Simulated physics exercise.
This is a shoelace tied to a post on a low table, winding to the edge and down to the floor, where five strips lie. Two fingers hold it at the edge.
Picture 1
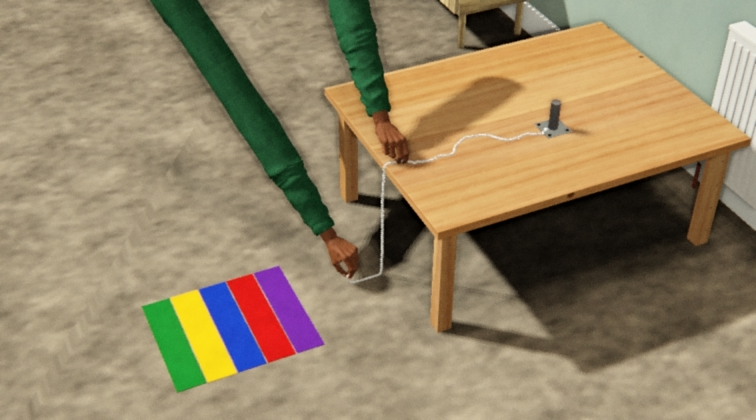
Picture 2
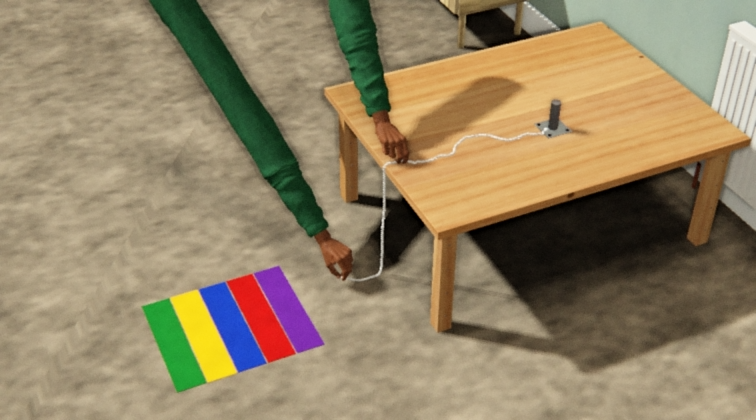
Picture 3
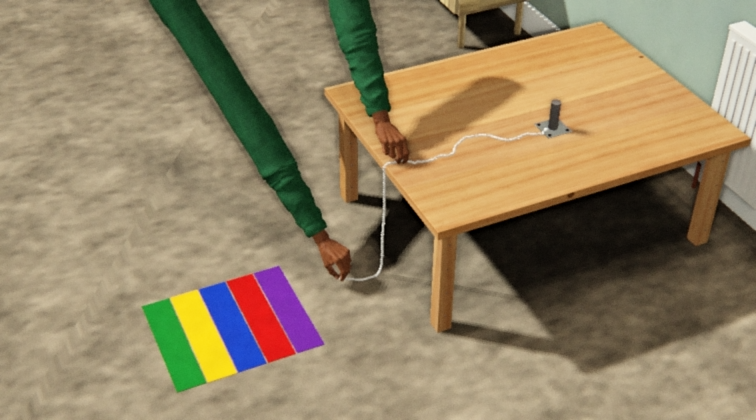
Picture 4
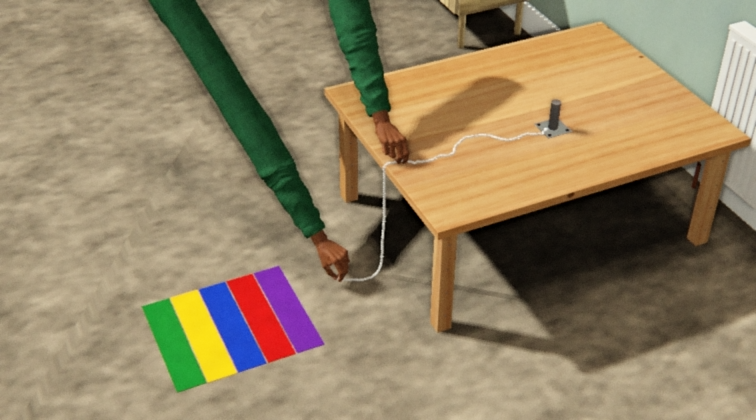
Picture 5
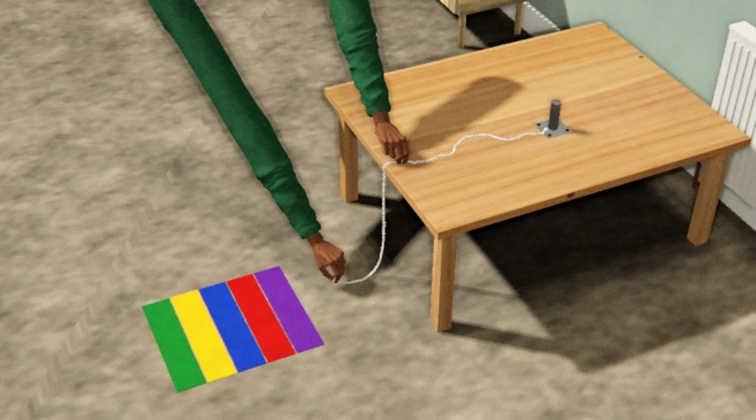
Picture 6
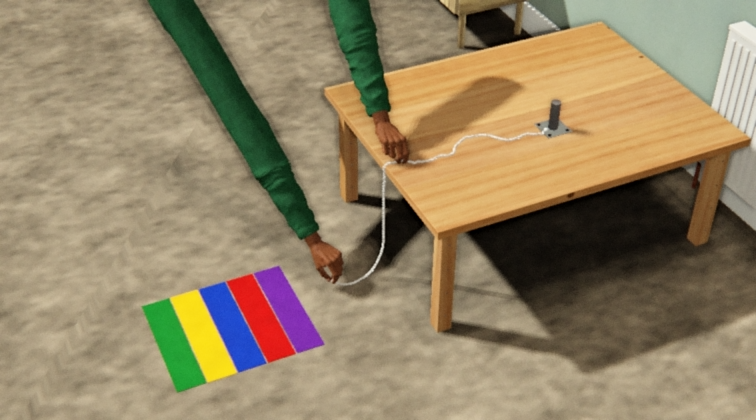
Green-sleeved arms holding a white cord tied to a post on a wooden table, the lower hand shifting slightly left.
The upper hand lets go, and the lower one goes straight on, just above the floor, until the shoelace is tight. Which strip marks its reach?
The blue one.
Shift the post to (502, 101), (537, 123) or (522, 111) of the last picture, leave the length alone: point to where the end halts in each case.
About (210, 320), (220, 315) and (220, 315).
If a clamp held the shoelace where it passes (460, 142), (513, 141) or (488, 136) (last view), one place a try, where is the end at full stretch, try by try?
In that order: (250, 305), (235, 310) and (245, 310).
Early on, end near (291, 293); over purple.
Midway, end near (252, 305); over red.
At the end of the slack, end near (230, 312); over blue. It halts on the blue strip.
